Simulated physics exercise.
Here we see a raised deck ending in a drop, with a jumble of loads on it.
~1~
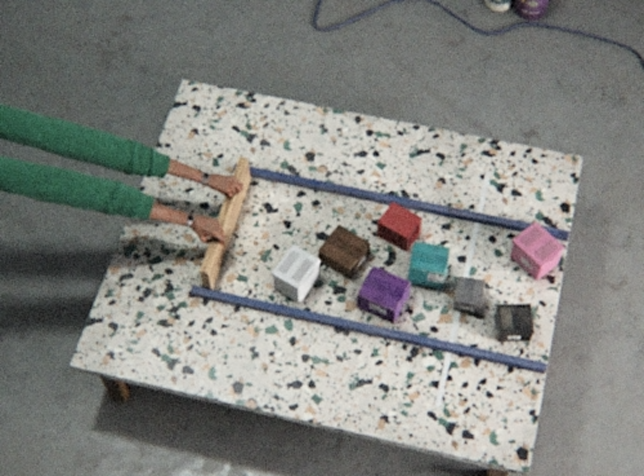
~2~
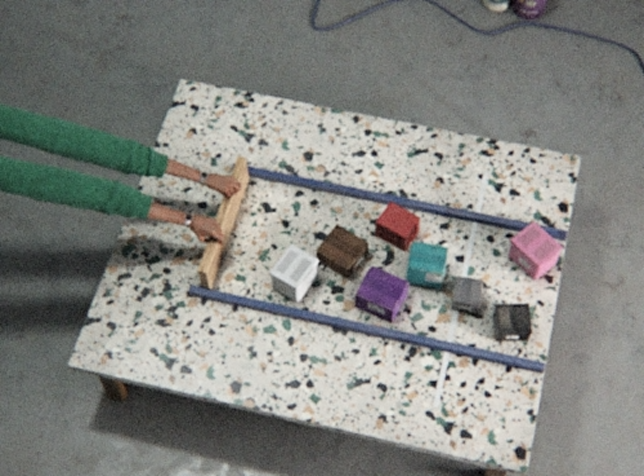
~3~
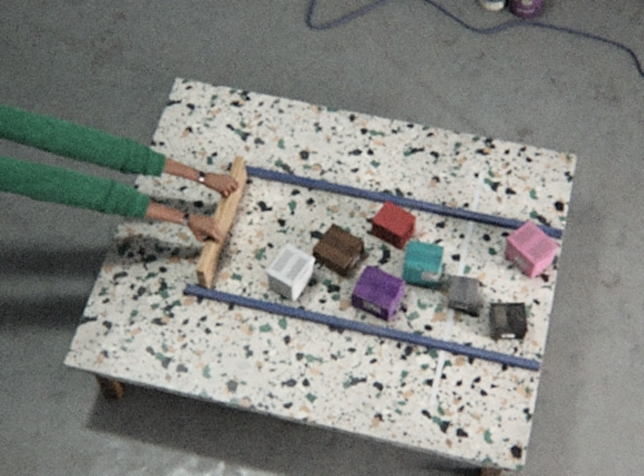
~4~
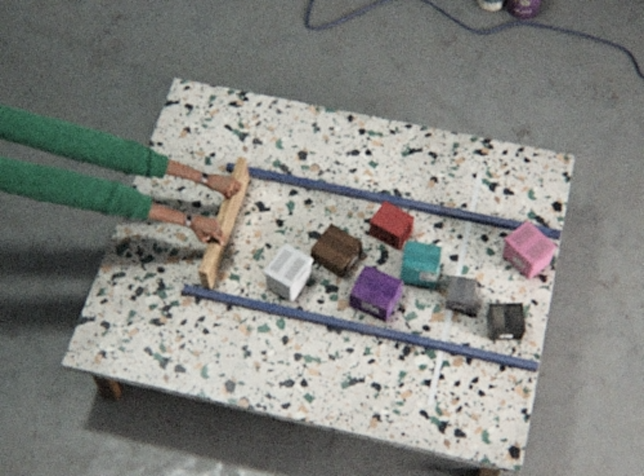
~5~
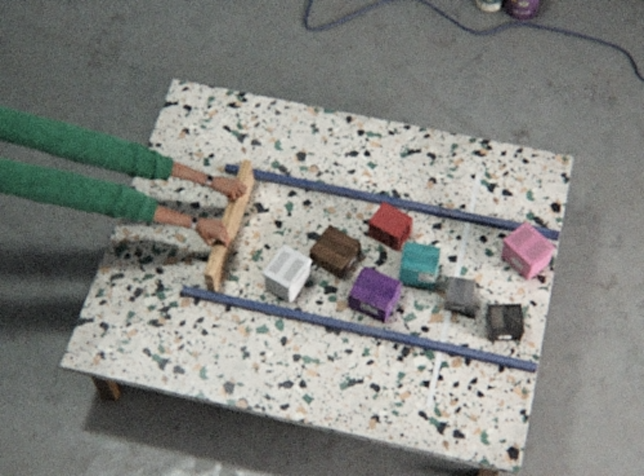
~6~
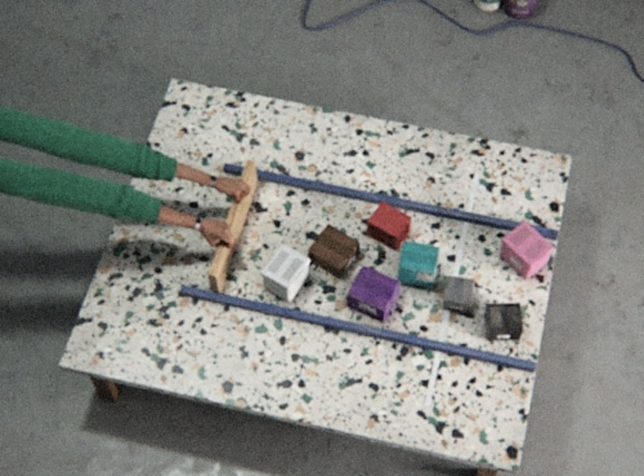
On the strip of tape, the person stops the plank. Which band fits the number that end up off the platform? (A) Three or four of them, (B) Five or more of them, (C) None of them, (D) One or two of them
D.
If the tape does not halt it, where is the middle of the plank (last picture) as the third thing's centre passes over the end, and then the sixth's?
For the first, roughly (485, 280); for the next, roughly (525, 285).
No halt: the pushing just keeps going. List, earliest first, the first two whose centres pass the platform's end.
Black tote, then grey box.
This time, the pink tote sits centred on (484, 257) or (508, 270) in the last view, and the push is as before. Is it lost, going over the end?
The pink tote is safe at the first spot and ends up below at the second.
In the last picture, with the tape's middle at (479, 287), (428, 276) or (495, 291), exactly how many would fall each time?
You'd get 2, then 0, then 5.
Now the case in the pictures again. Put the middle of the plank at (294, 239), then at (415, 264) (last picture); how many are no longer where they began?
At the first spot the count is 1, and at the second it is 7.
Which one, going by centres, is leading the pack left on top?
The grey box, it is.
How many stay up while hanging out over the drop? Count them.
1 in all.
Soon after, none off yet; pink tote at rest near (526, 251); black tote at rest near (503, 322); grey box at rest near (459, 294).
Then, none off yet; pink tote at rest near (526, 251); black tote at rest near (503, 322); grey box moved a little near (463, 296).
By the end, the number that fall off is one or two; fallen, black tote.
